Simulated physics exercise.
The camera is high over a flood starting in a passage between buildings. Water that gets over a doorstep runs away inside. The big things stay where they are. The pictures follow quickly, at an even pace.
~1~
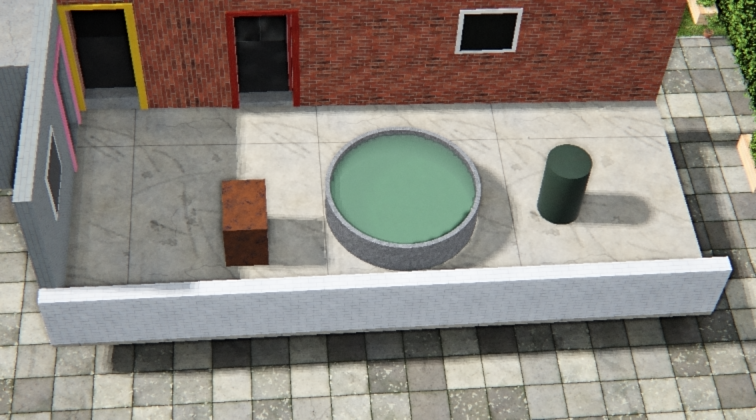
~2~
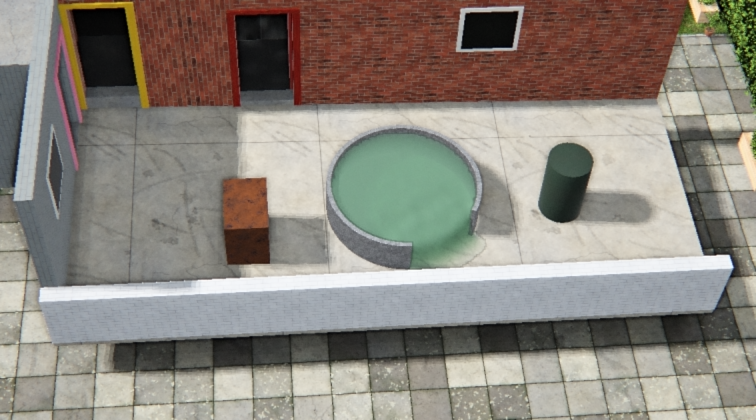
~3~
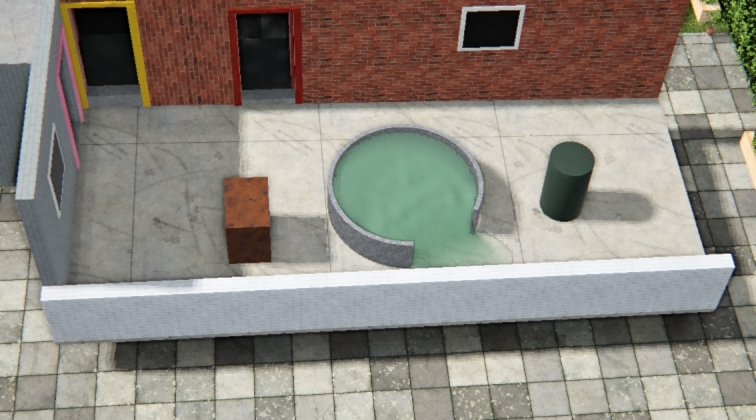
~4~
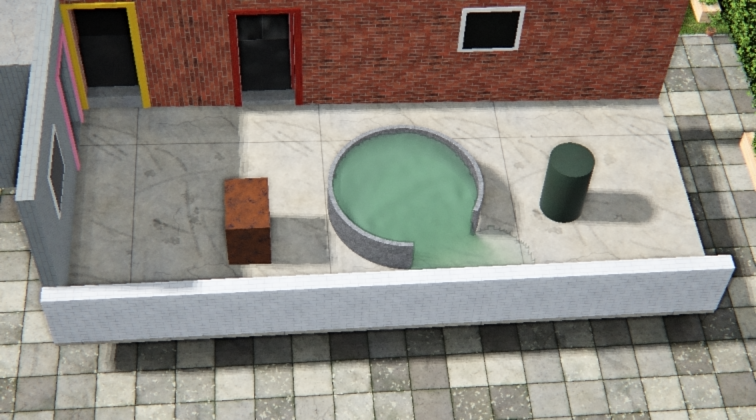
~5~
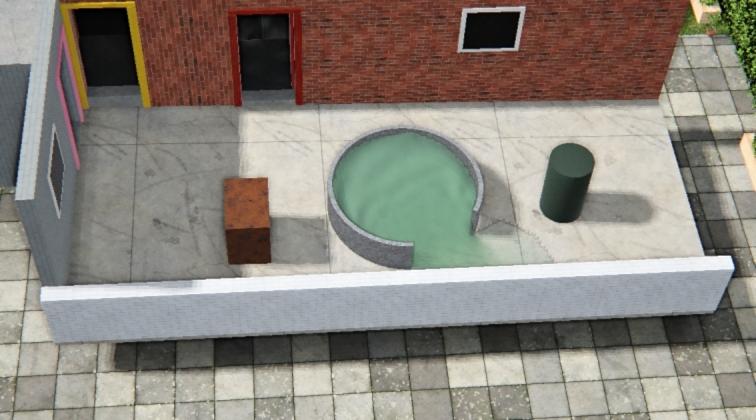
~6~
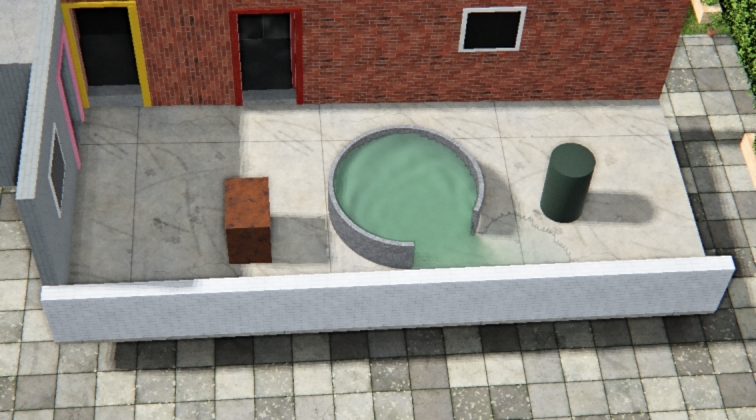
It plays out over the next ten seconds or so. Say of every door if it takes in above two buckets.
One by one: The pink door admits no more than that; the yellow door admits no more than that; the red door admits no more than that.
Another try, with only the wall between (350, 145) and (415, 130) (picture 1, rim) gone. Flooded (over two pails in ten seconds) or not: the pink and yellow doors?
Then: Pink door lets more in, yellow door stays under.
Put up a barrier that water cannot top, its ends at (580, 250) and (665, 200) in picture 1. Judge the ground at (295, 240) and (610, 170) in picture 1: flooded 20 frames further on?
As listed: Covered, under water.
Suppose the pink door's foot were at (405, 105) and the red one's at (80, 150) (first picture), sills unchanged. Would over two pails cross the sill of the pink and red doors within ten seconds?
One by one: The pink door keeps below it, the red door takes less.
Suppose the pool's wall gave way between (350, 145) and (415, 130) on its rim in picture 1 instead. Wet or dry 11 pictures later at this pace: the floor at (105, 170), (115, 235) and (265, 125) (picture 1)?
As listed: No water, dry, flooded.
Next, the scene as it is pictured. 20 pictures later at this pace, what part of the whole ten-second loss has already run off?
I make it 40 per cent.
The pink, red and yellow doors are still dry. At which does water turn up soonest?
That is the one in red.
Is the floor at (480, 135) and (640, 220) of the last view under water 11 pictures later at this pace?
One after the other: No water, awash.
A moment on, water covers 15 % of the floor; the pink door not reached, the yellow door not reached, the red door not reached.
Next, water covers 25 % of the floor; the pink door not reached, the yellow door not reached, the red door not reached.
Then, water covers 40 % of the floor; the pink door not reached, the yellow door not reached, the red door not reached.
Later, water covers 50 % of the floor; the pink door not reached, the yellow door not reached, the red door wet at the sill, nothing in.
In the end, water covers 55 % of the floor; the pink door not reached, the yellow door not reached, the red door wet at the sill, nothing in.
